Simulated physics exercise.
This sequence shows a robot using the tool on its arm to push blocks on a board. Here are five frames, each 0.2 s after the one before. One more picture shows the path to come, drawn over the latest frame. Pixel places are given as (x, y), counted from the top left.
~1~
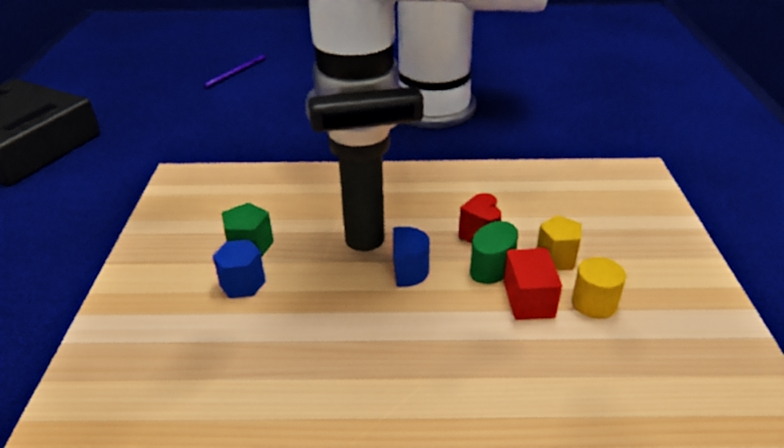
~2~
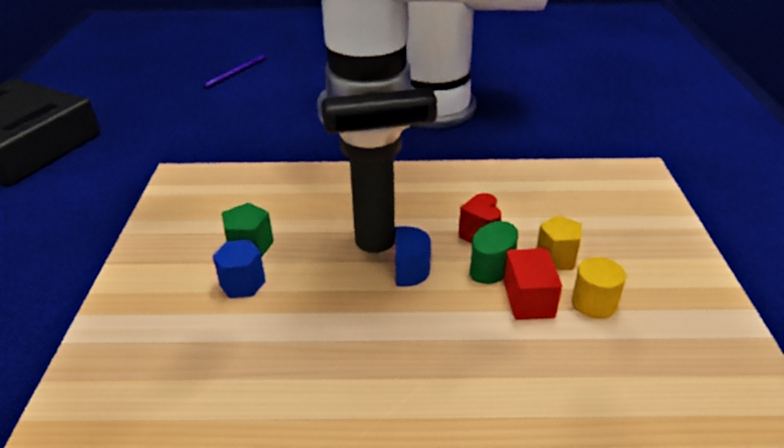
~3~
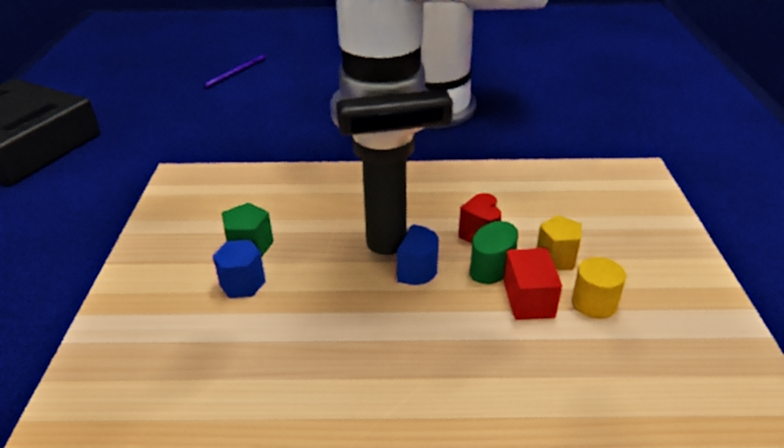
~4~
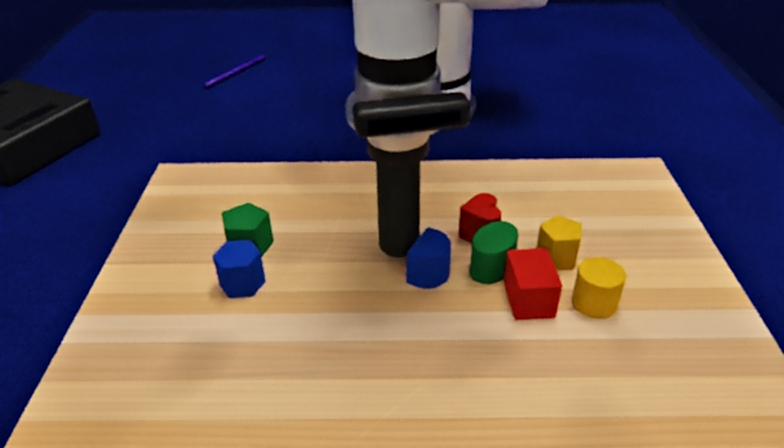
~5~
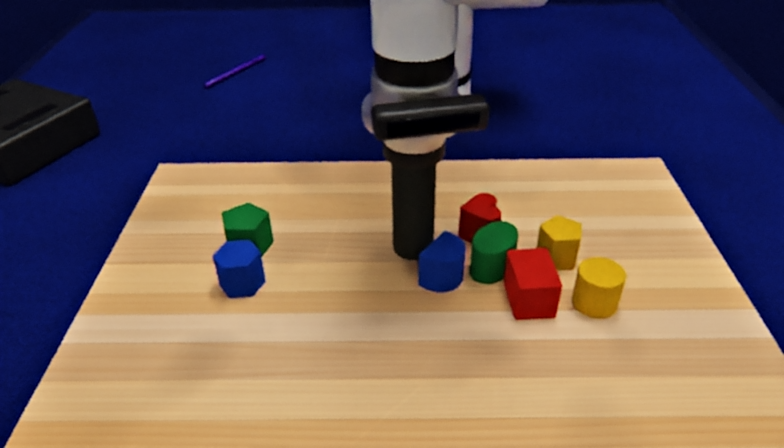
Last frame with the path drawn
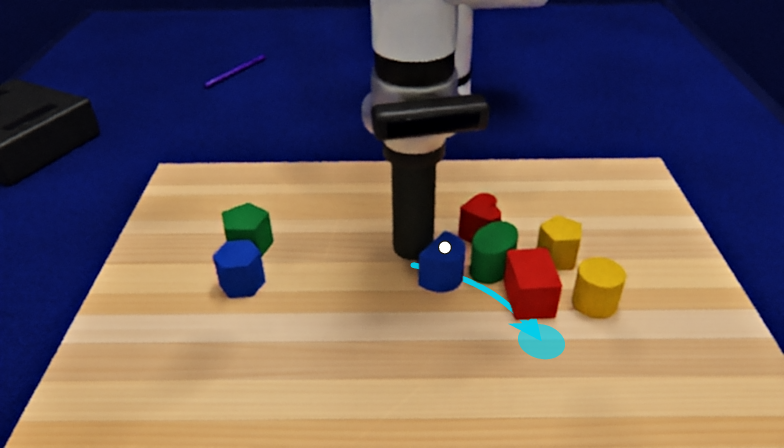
On a wooden board, a robot arm's black tool moving right and nudging a blue block slightly rightward, turning it, other blocks still.
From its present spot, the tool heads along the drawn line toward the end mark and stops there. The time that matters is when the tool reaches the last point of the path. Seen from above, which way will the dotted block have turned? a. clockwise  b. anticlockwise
The answer is a.
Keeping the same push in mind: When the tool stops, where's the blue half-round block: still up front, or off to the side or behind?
It will keep going ahead of the tool.
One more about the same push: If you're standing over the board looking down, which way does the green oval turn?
From the top: Counterclockwise.
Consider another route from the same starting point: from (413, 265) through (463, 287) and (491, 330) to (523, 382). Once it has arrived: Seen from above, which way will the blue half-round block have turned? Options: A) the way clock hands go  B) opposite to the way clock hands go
I'll go with B - opposite to the way clock hands go.
Path on the board, from (413, 265) by way of (462, 279) and (506, 304) to (541, 341); the dot is on the blue half-round block.
On the path given first. One third of the way, tool (465, 261); blue half-round block (490, 270); green oval (506, 237), turned 40° anticlockwise; red oblong block (543, 268), turned 25° clockwise.
Two thirds of the way, tool (510, 287); blue half-round block (530, 301), turned 25° clockwise; green oval (516, 238), turned 60° anticlockwise; red oblong block (564, 278), turned 15° anticlockwise; yellow disc (606, 271).
At the end, tool (545, 323); blue half-round block (559, 341), turned 55° clockwise; green oval (516, 238), turned 60° anticlockwise; red oblong block (571, 279), turned 20° anticlockwise; yellow pentagon in place; yellow disc (611, 270).
